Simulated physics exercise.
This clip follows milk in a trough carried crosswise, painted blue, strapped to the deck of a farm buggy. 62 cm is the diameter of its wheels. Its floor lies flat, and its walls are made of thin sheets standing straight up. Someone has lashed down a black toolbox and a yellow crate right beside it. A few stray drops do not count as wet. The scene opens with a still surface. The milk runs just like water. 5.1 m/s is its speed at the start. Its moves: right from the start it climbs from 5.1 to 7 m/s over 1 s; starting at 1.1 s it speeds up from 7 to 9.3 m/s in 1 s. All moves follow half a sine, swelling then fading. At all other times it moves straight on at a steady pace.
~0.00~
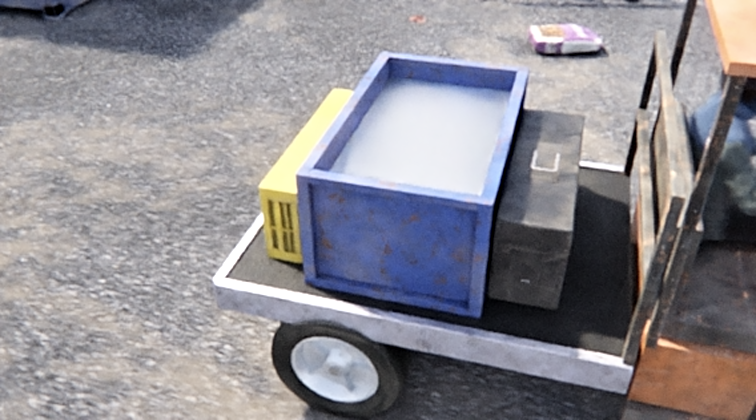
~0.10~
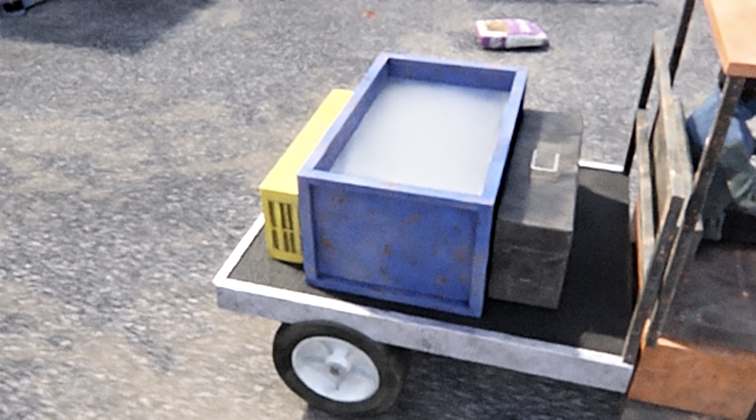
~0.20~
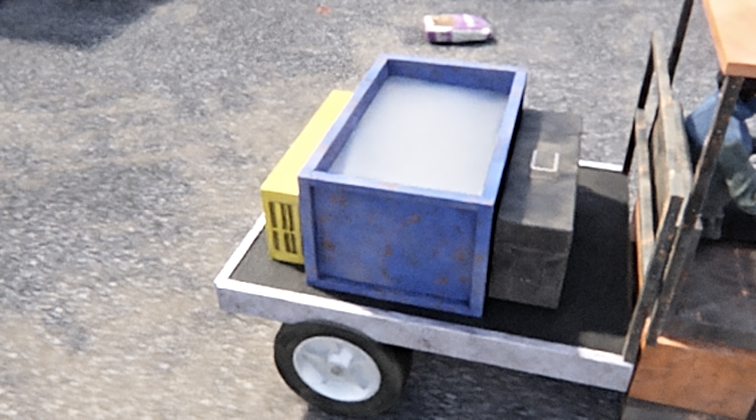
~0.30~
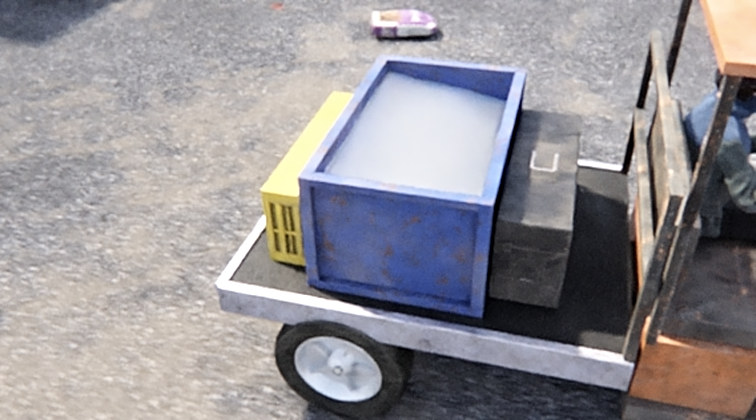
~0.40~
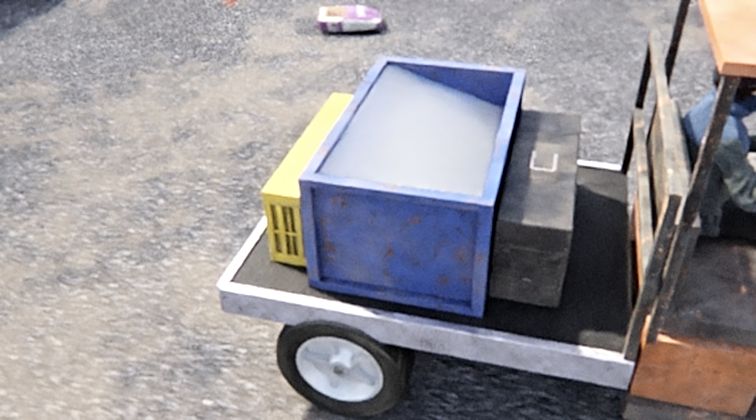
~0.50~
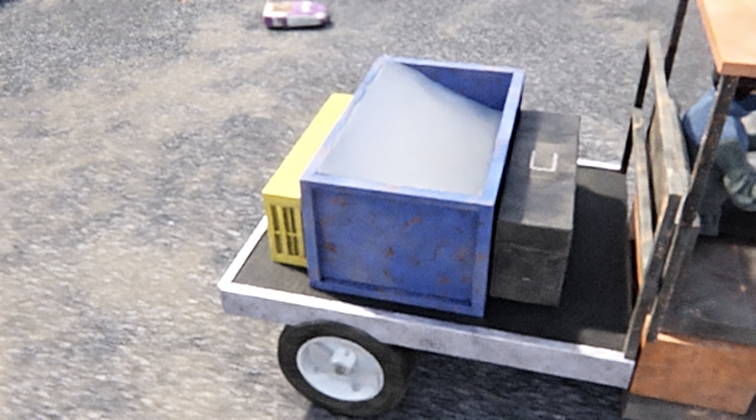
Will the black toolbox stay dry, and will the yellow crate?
Black toolbox - spared. Yellow crate - hit.
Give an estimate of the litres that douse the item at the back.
23 L.
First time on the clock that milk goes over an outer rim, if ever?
0.8 s.
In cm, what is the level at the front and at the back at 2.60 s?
At the front the surface is at 38 cm, while at the back it is at 34 cm.
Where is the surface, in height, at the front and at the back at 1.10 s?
At the front 50 cm, at the back 36 cm.
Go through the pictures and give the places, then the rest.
The first picture shows the milk reaches (498, 94) at the front end; it reaches (399, 83) at the back end; no slope yet; the front is on the right, levels are read along the far wall; the black toolbox stands at the front; the yellow crate stands at the back; a wheel hub at (331, 377).
The second picture shows the milk reaches (498, 95) at the front end; it reaches (399, 83) at the back end; no slope yet.
The third picture shows the milk reaches (497, 95) at the front end; it reaches (399, 83) at the back end; hardly any slope.
The fourth picture shows the milk reaches (496, 104) at the front end; it reaches (398, 77) at the back end; it is heaped 10° towards the back.
The fifth picture shows the milk reaches (494, 112) at the front end; it reaches (398, 70) at the back end; it is heaped 19° towards the back.
The sixth picture shows the milk reaches (494, 115) at the front end; it reaches (397, 66) at the back end; it is heaped 23° towards the back; a wheel hub at (337, 377).
By 1.10 s it stands 36 cm high behind and 50 cm in front; 2 per cent has gone over the back.
By 1.80 s it stands 56 cm high behind and 21 cm in front; 2 per cent has gone over the back.
By 2.60 s it stands 34 cm high behind and 37 cm in front; 11 per cent has gone over the back.
By 5.09 s 11 per cent has gone over the back; the black toolbox has caught nothing and the yellow crate 23 litres.
